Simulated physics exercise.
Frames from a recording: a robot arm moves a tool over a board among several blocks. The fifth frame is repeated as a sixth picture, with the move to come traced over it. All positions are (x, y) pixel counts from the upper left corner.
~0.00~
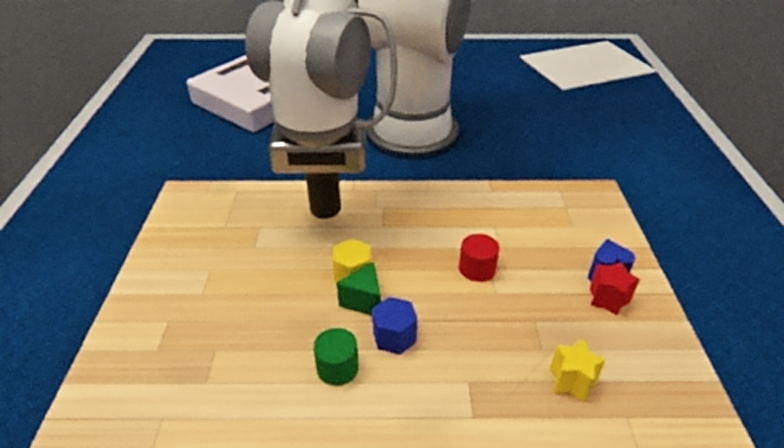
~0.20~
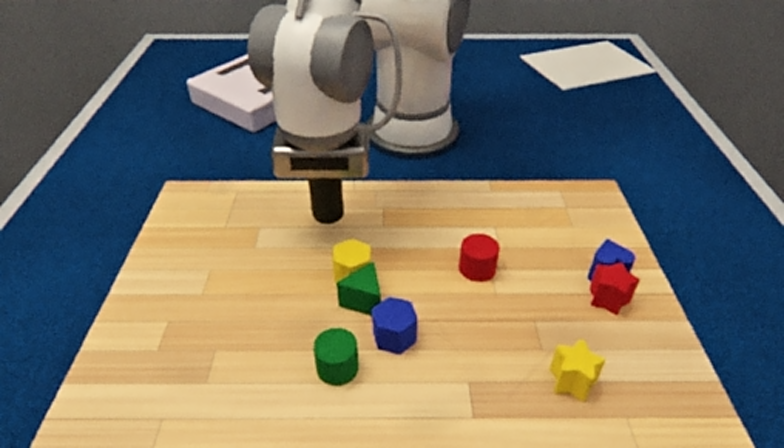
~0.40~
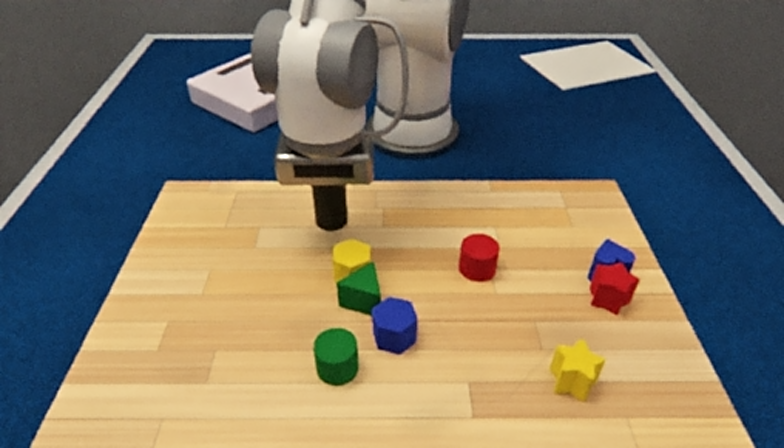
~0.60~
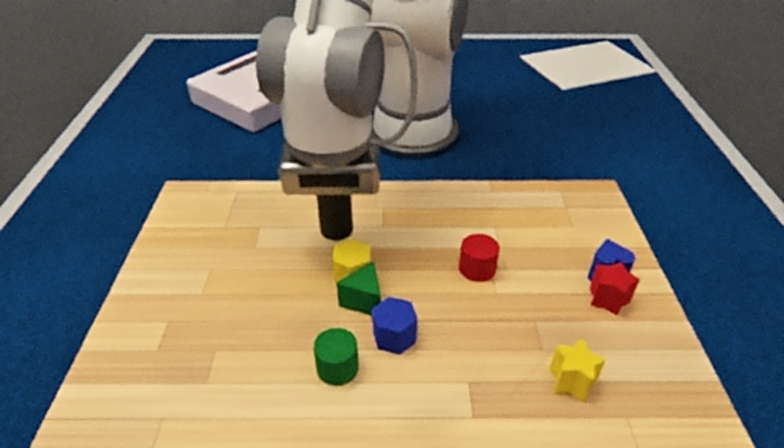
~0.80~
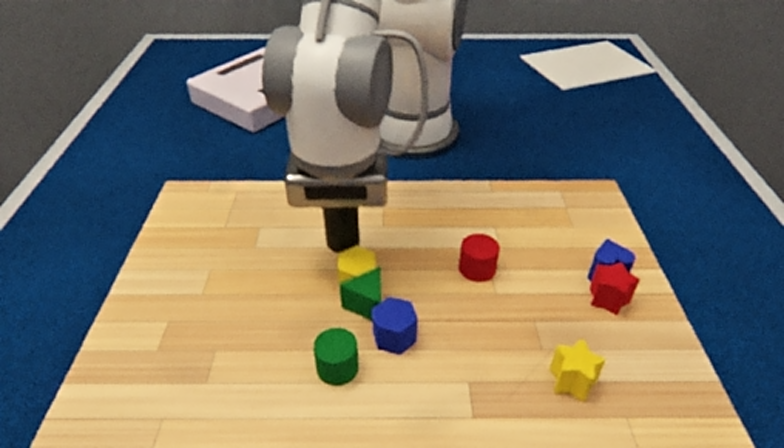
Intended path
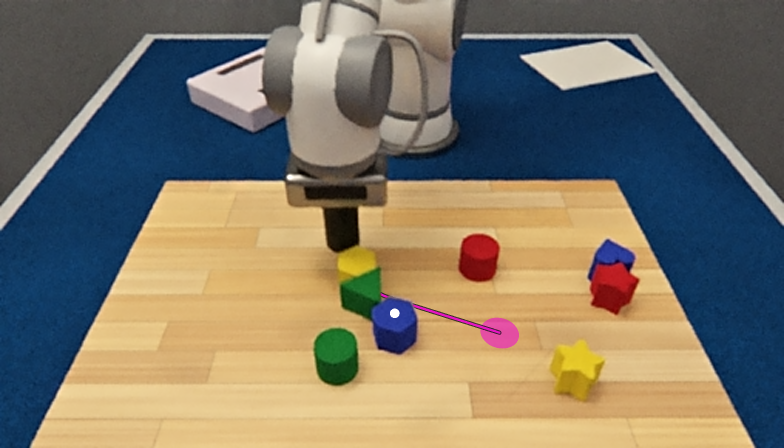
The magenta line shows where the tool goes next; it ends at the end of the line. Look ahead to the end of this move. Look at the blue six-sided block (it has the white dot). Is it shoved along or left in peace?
By the last moment of the path, the blue six-sided block has shifted.
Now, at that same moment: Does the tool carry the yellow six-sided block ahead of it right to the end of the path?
No.
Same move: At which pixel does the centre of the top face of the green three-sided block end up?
Near (370, 331).
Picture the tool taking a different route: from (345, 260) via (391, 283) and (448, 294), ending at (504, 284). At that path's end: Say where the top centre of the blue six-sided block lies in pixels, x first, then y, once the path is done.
My estimate: (404, 329).
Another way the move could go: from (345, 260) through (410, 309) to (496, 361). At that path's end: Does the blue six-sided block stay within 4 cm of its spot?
No, that is not how it ends up.
Path on the board, from (345, 260) through (379, 294) and (437, 313) to (500, 333); the dot is on the blue six-sided block.
The first path, step by step. One third of the way, tool (379, 276); yellow six-sided block (382, 300), turned 40° clockwise; green three-sided block (367, 326), turned 40° clockwise; blue six-sided block (412, 333), turned 40° anticlockwise.
Two thirds of the way, tool (440, 296); green disc (333, 346); yellow six-sided block (392, 307), turned 55° clockwise; green three-sided block (370, 331), turned 55° clockwise; blue six-sided block (418, 339), turned 55° anticlockwise.
At the end, tool (503, 315); green disc (333, 346); yellow six-sided block (392, 307), turned 55° clockwise; green three-sided block (370, 331), turned 55° clockwise; blue six-sided block (418, 339), turned 55° anticlockwise.
